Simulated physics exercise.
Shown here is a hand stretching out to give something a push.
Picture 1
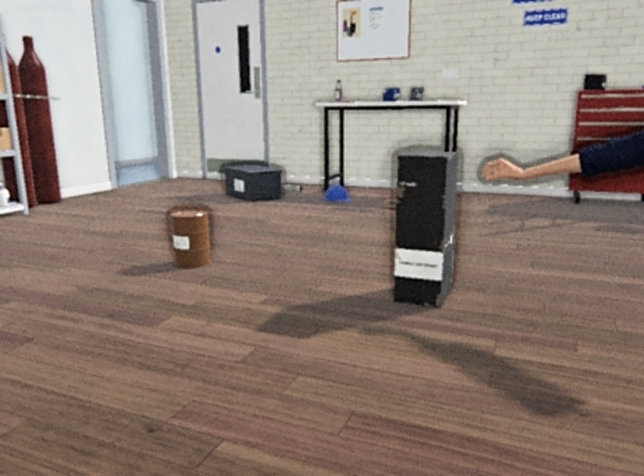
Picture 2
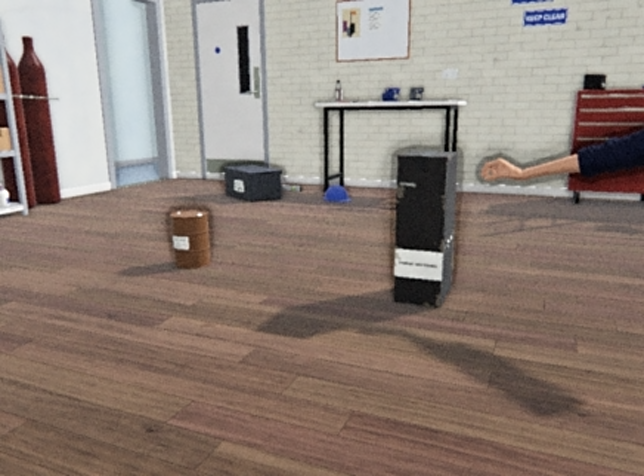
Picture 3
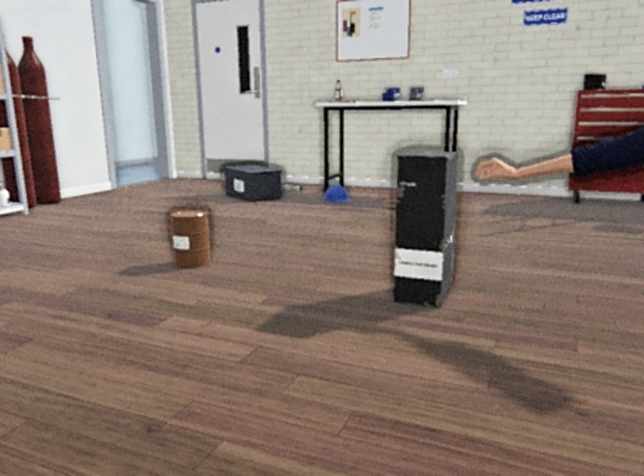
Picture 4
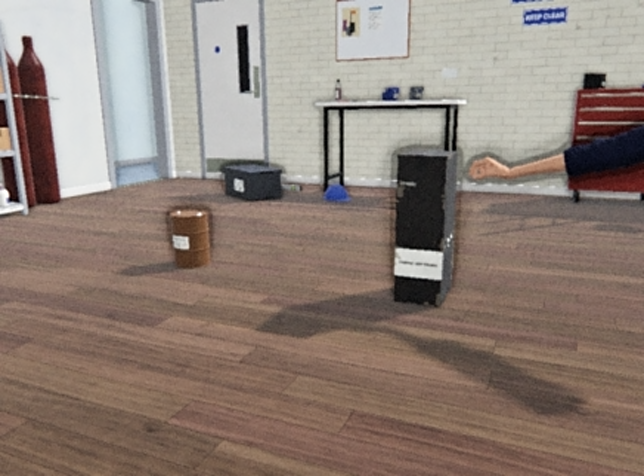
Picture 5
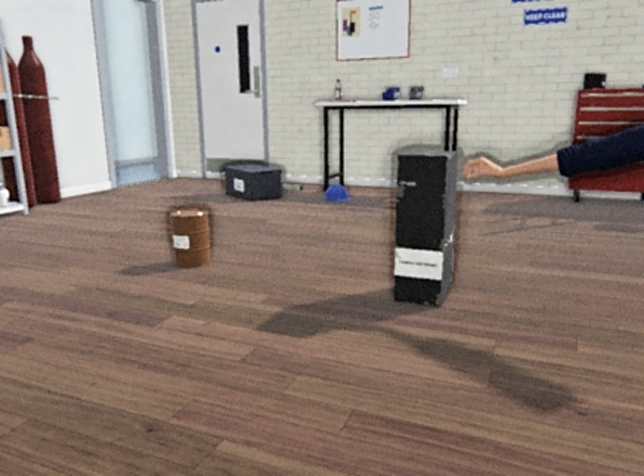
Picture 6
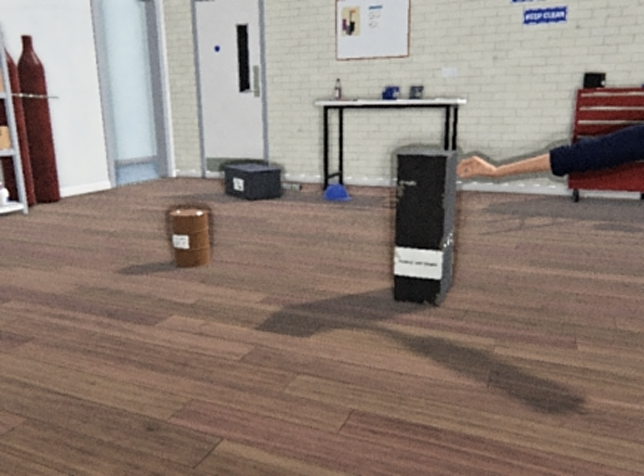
Hand reaching slowly left to the upper side of a tall black box standing still on a wooden floor near a brown barrel.
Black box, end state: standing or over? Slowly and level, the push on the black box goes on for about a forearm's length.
My guess is it is felled.
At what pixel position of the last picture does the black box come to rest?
Close to (331, 263) in the last picture.
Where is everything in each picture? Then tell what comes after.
In the first picture, black box (426, 227).
In the second picture, black box (426, 227).
In the third picture, black box (426, 227).
In the fourth picture, black box (426, 226).
In the fifth picture, black box (426, 226).
In the sixth picture, black box (426, 226).
Then, 0.90 s on from there, black box turned 22° from how it was put near (397, 220).
Then, 1.30 s on from there, black box turned 55° from how it was put near (360, 232).
In the end, toppled on the floor, black box. At the end, from the last picture's camera, black box near (331, 263).
